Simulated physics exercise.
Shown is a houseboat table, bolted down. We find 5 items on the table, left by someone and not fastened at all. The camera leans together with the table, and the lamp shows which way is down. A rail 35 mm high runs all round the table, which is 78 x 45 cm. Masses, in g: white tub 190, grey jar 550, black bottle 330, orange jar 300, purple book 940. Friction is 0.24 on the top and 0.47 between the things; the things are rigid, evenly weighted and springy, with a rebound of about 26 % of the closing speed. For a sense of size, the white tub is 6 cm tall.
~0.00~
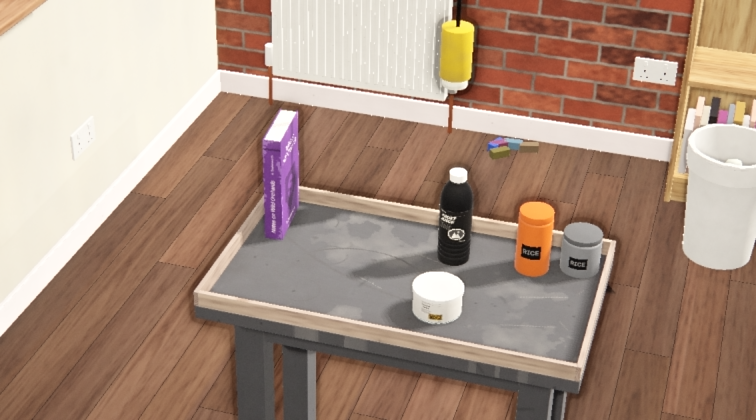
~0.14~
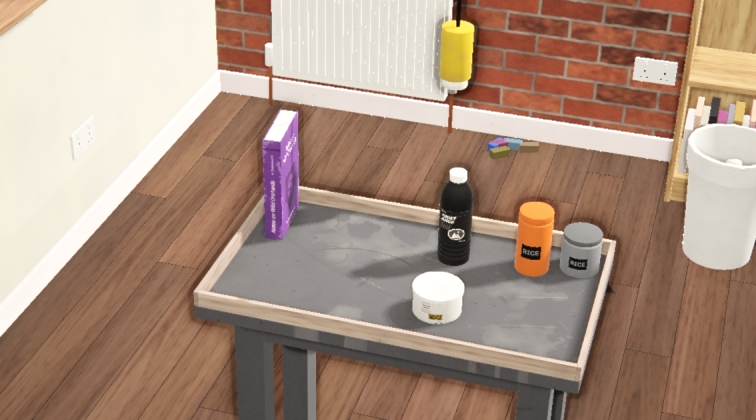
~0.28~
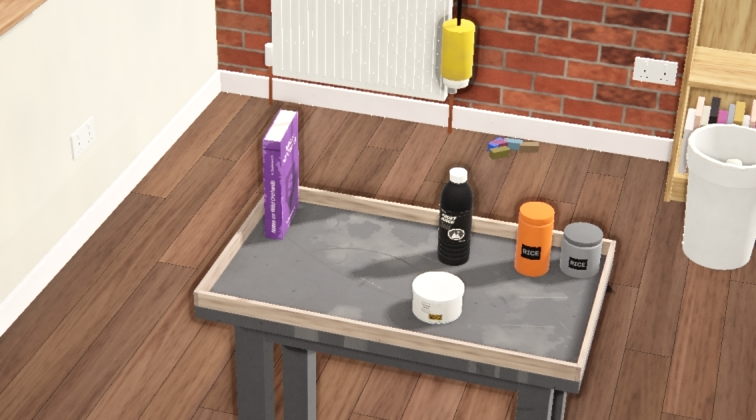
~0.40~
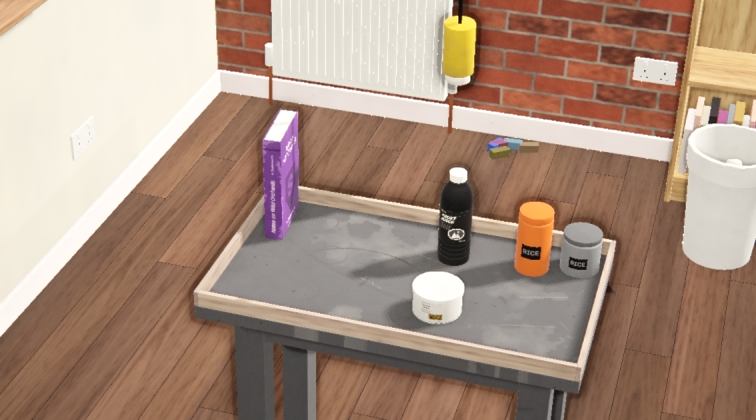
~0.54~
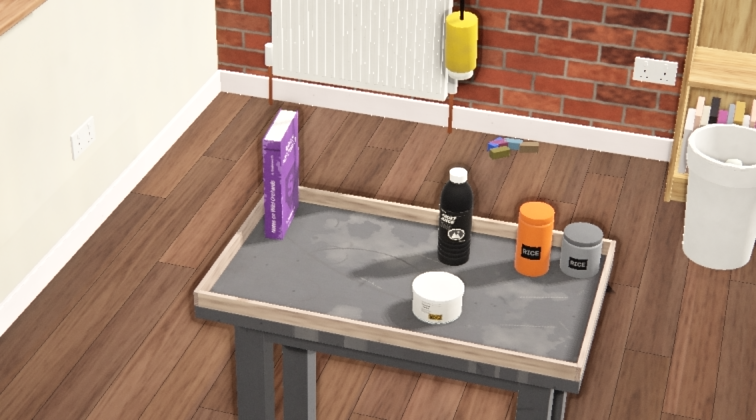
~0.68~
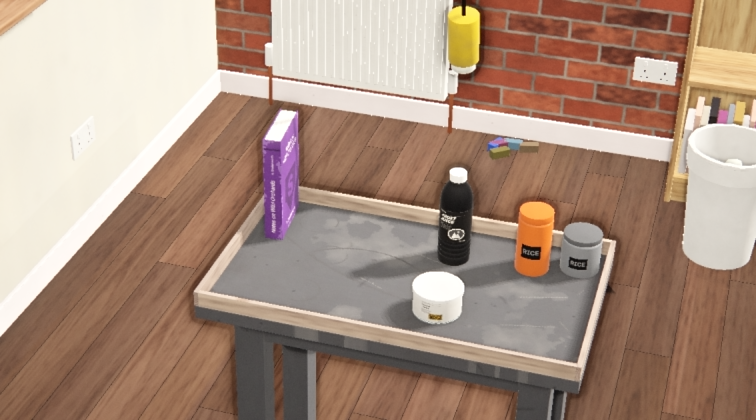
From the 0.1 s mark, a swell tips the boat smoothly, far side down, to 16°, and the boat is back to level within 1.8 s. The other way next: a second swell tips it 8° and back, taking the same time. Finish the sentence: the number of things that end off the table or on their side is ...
... nought.
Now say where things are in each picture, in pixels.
The first picture shows boat level; white tub (438, 298); grey jar (581, 250).
The second picture shows boat level; purple book (281, 174); black bottle (456, 216).
The third picture shows boat heeled 2°, far side down; orange jar (534, 239); purple book (281, 174).
The fourth picture shows boat heeled 4°, far side down; black bottle (456, 216); orange jar (534, 239).
The fifth picture shows boat heeled 8°, far side down; purple book (281, 174); black bottle (456, 216).
The sixth picture shows boat heeled 12°, far side down; white tub (438, 298); grey jar (581, 250).
After 1.08 s, boat heeled 16°, far side down.
After 1.18 s, boat heeled 14°, far side down; grey jar moved 2 cm near (583, 244); white tub moved 2 cm near (440, 292); black bottle moved 2 cm.
After 1.38 s, boat heeled 10°, far side down; white tub moved 5 cm near (443, 285); grey jar moved 3 cm near (583, 244); black bottle moved 5 cm.
After 2.68 s, boat heeled 8°, near side down; white tub moved 5 cm near (444, 284); grey jar moved 3 cm near (583, 244); black bottle moved 6 cm.
In the end (4.2 s), not toppled but over 5 cm from the start, white tub, black bottle and orange jar; the other 2 under 5 cm from the start. At the end, from the last picture's camera, white tub near (444, 284), grey jar near (583, 244).
